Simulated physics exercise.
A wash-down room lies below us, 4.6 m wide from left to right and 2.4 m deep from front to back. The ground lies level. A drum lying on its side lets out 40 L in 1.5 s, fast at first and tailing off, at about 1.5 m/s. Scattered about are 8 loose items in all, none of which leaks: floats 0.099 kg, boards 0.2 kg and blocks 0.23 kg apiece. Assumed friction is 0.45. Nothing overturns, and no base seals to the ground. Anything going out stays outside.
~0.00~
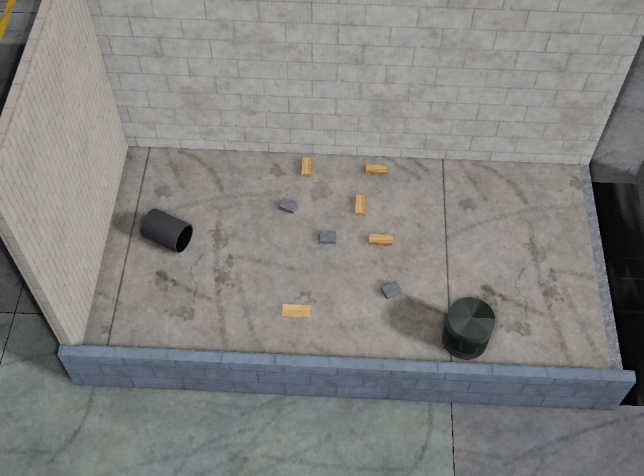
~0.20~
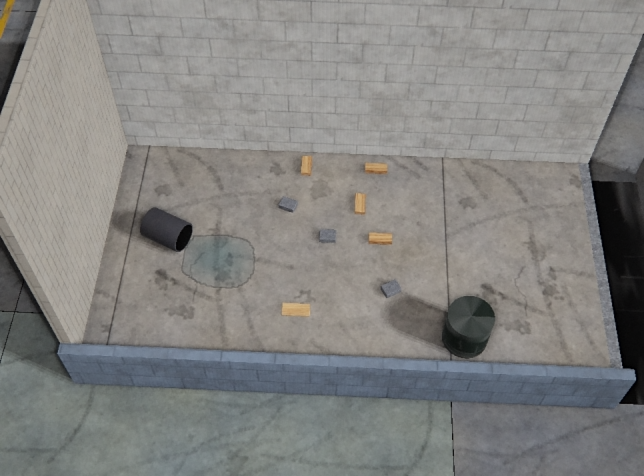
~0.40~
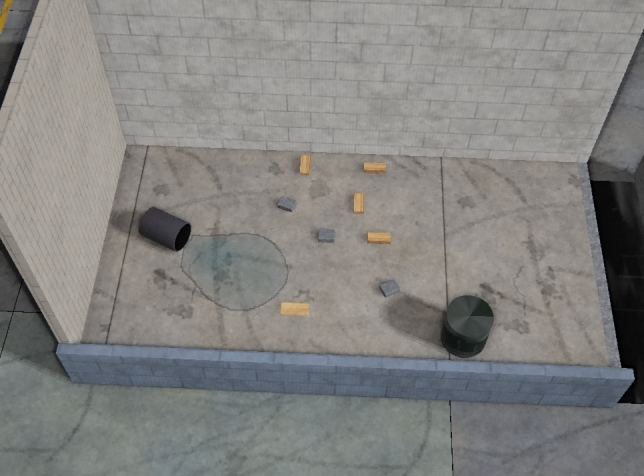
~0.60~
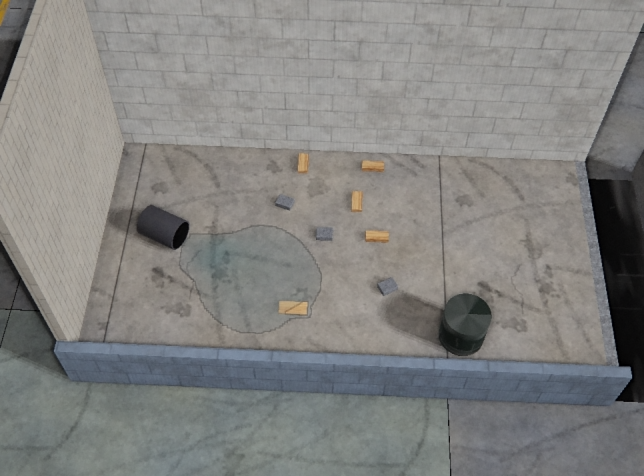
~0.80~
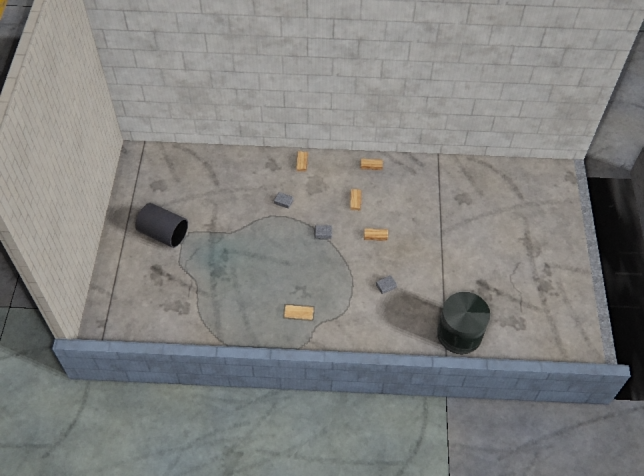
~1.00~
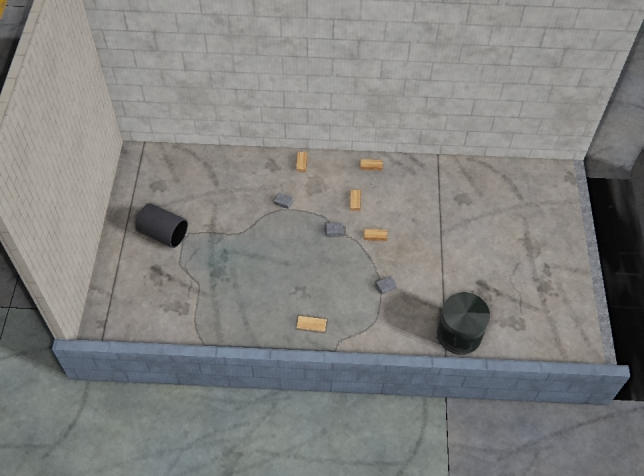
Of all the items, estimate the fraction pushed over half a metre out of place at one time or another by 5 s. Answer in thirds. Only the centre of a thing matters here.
The share is between one third and two thirds.
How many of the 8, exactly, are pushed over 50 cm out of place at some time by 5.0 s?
3.
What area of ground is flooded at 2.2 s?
Close to 2.5 m2, I'd say.
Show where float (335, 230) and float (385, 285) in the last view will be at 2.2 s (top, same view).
Estimated pixels: (414, 196) and (490, 299).
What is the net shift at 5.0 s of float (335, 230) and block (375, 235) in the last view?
Log: Item 1 = 120 cm; item 2 = 40 cm.
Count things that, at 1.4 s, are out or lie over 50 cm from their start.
My count gives 1.
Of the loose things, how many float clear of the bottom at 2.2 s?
At that time, 1.
After 1.4 s 1 of 8 are over 50 cm from their spots; 1 afloat.
After 2.2 s 3 of 8 are over 50 cm from their spots; 1 afloat.
After 3.5 s 3 of 8 are over 50 cm from their spots; 1 afloat.
After 5.0 s 3 of 8 are over 50 cm from their spots, and 3 have been at some point; 0 afloat.
